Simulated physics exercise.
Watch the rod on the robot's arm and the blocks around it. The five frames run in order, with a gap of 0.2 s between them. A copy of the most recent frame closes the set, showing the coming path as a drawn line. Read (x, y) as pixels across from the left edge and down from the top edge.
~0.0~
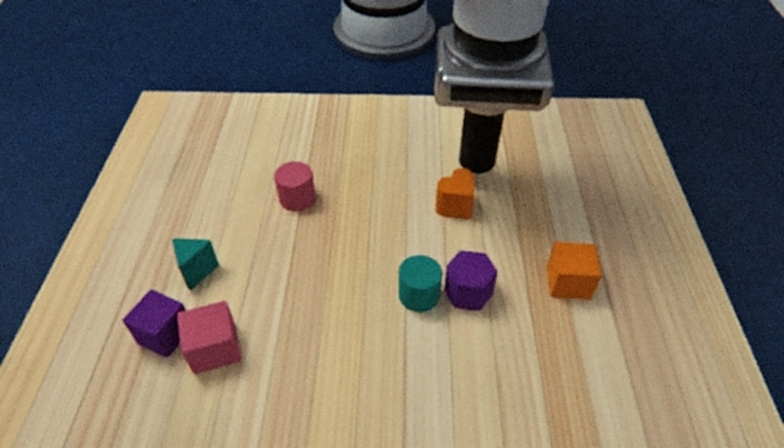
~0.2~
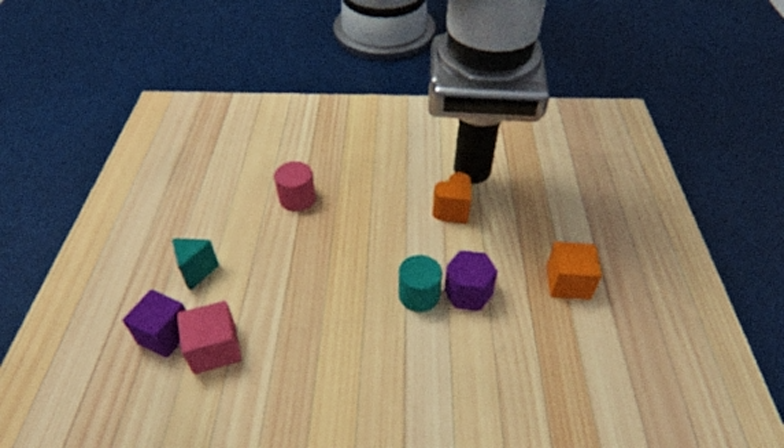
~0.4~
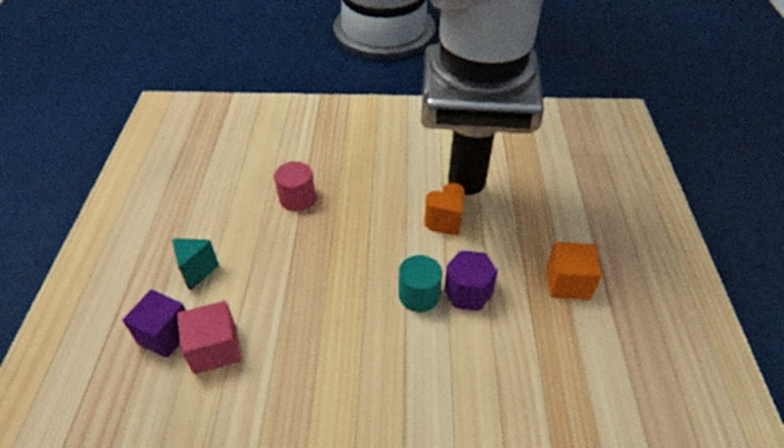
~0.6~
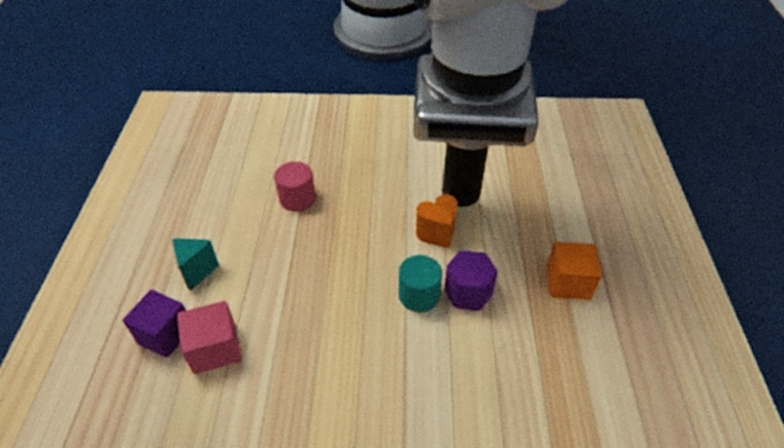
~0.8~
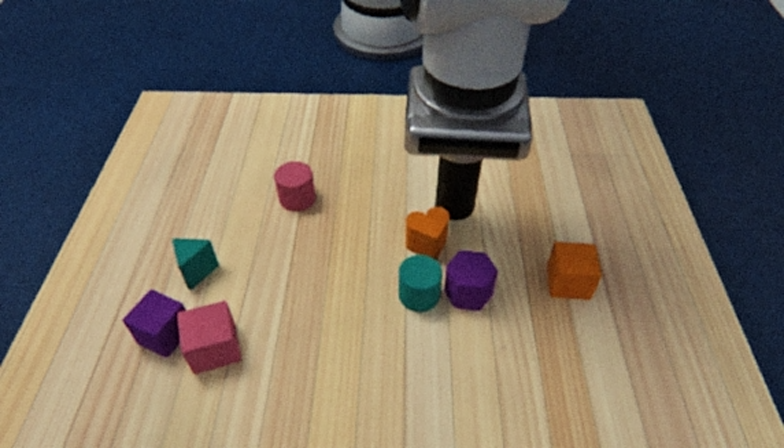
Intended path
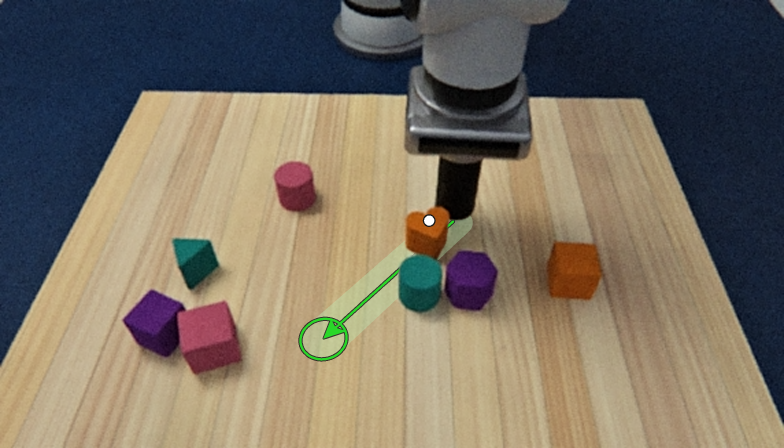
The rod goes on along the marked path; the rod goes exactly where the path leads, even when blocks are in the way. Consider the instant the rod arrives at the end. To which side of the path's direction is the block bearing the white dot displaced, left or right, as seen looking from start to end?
With start-to-end as forward, it shifts right.
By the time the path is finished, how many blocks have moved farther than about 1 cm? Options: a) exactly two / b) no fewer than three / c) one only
The one that fits is a, exactly two.
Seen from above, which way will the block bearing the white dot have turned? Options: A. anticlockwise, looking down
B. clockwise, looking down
I'll go with B - clockwise, looking down.
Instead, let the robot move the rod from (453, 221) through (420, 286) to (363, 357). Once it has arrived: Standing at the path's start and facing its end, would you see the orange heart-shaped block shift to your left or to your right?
Side: Right.
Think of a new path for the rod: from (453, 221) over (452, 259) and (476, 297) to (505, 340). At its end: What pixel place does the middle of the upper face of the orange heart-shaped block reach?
In the picture, that point is around (413, 241).
Drawn move, straight from (453, 221) to (324, 339); the dot is on the orange heart-shaped block.
On the path given first. One third of the way, rod at (415, 243); turquoise cylinder at (418, 276); orange heart-shaped block at (381, 255), turned 15° clockwise.
Two thirds of the way, rod at (371, 282); turquoise cylinder at (414, 287); orange heart-shaped block at (327, 283), turned 60° clockwise.
At the end, rod at (321, 326); turquoise cylinder at (414, 287); orange heart-shaped block at (289, 296), turned 140° clockwise; purple six-sided block still.
